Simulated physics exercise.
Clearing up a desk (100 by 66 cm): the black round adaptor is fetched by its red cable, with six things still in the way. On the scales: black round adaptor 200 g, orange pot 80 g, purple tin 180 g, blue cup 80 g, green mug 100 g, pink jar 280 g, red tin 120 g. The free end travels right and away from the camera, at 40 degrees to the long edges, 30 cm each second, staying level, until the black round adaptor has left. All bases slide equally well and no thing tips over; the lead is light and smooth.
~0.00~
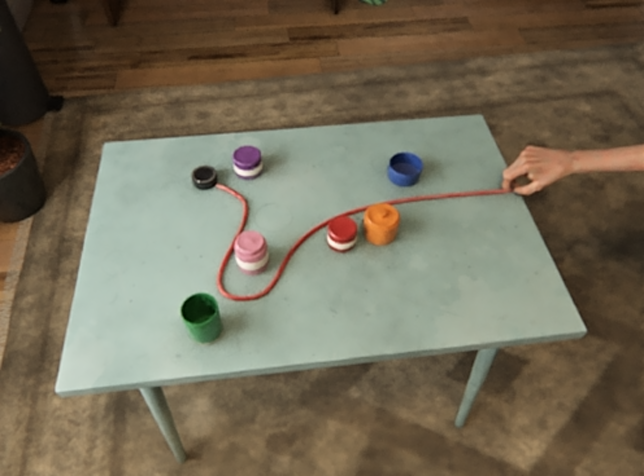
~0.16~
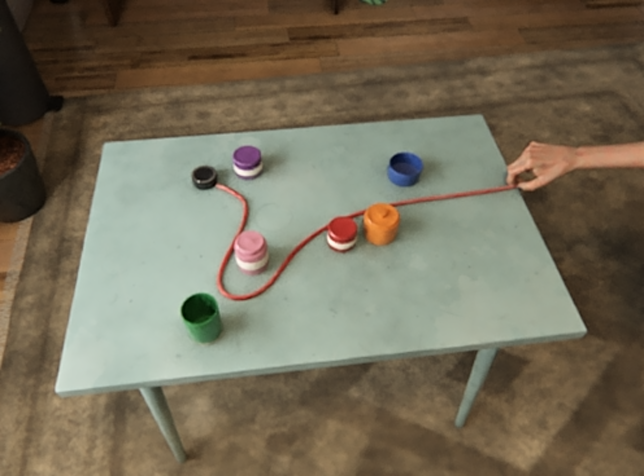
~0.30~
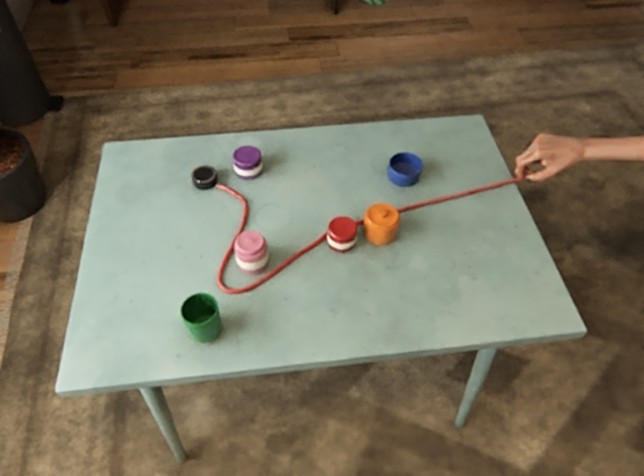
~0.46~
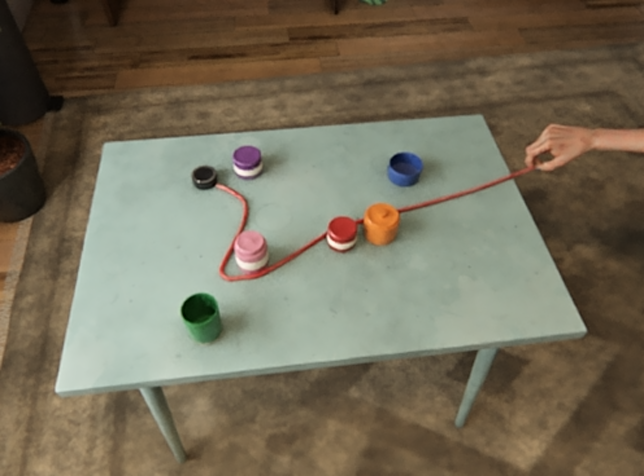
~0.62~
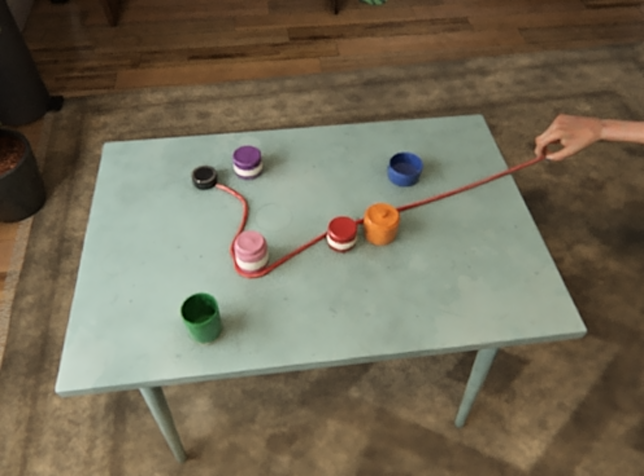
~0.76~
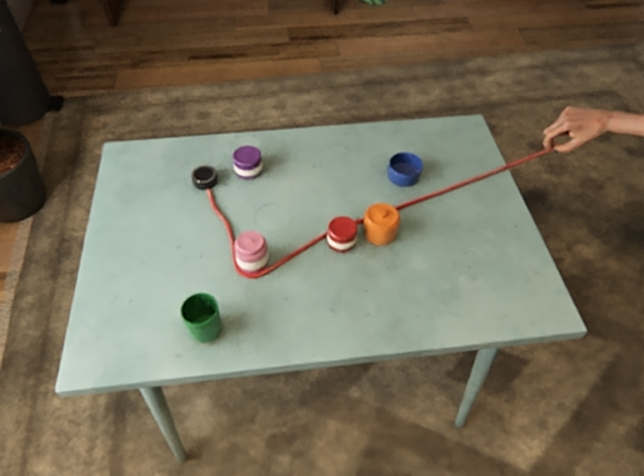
A hand pulled a red cord to the right and away across a pale green table, drawing its loop snug around the pink jar, while the black round piece and the colourful containers stayed put.
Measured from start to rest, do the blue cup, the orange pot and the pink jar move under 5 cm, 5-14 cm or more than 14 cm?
Result: Blue cup moves a moderate way, orange pot barely shifts, pink jar travels a long way.
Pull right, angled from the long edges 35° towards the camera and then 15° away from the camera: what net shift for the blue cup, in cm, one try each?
In turn about 0 cm, 0 cm.
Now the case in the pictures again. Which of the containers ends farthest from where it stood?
It is the pink jar.
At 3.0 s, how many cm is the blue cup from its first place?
Some 5 cm.
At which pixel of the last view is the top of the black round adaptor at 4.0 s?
Near (457, 143).
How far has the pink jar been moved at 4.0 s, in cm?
About 20 cm.
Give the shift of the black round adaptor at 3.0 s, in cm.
About 36 cm.
At 2.0 s, the black round adaptor has slid 13 cm. Moved, pink jar 18 cm.
At 3.0 s, the black round adaptor has slid 37 cm. Moved, pink jar 20 cm, blue cup 5 cm.
At 4.0 s, the black round adaptor has slid 63 cm. Moved, pink jar 20 cm, blue cup 7 cm.
At 4.8 s, the black round adaptor is off the top. Moved, pink jar 20 cm at (291, 175), blue cup 7 cm at (401, 142), orange pot 0 cm at (383, 213).
